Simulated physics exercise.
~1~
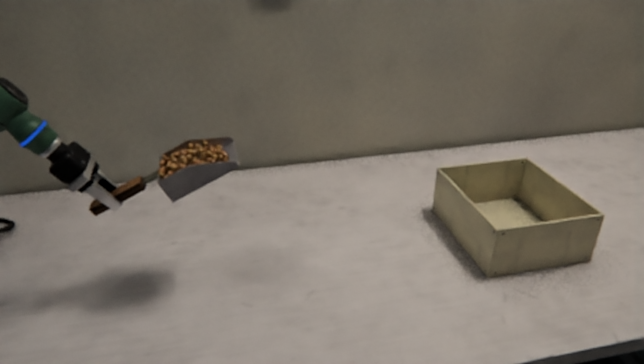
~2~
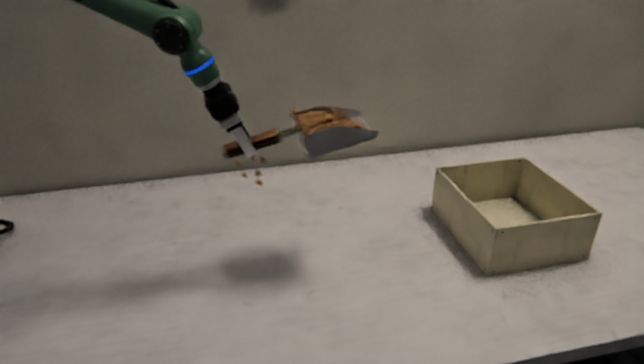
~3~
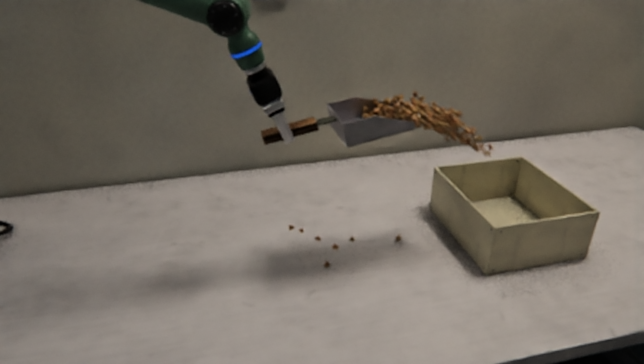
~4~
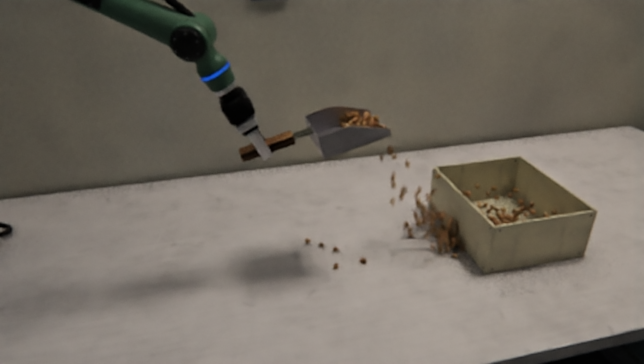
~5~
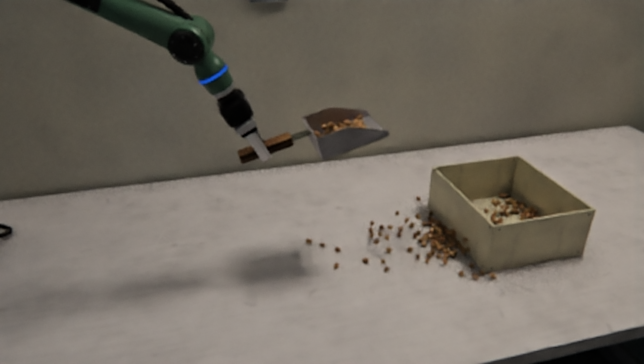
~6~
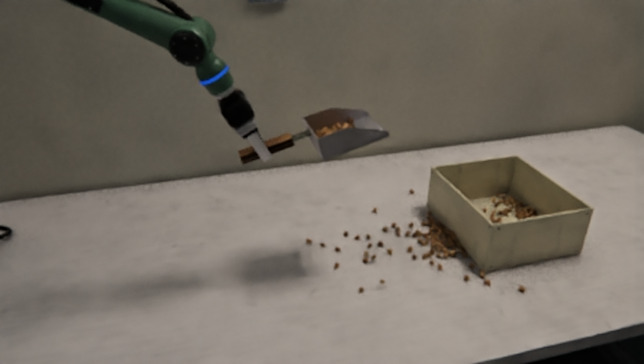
Dried beans flying off a scoop as a green robot arm swings it right, some landing in a box, many scattering beside it.
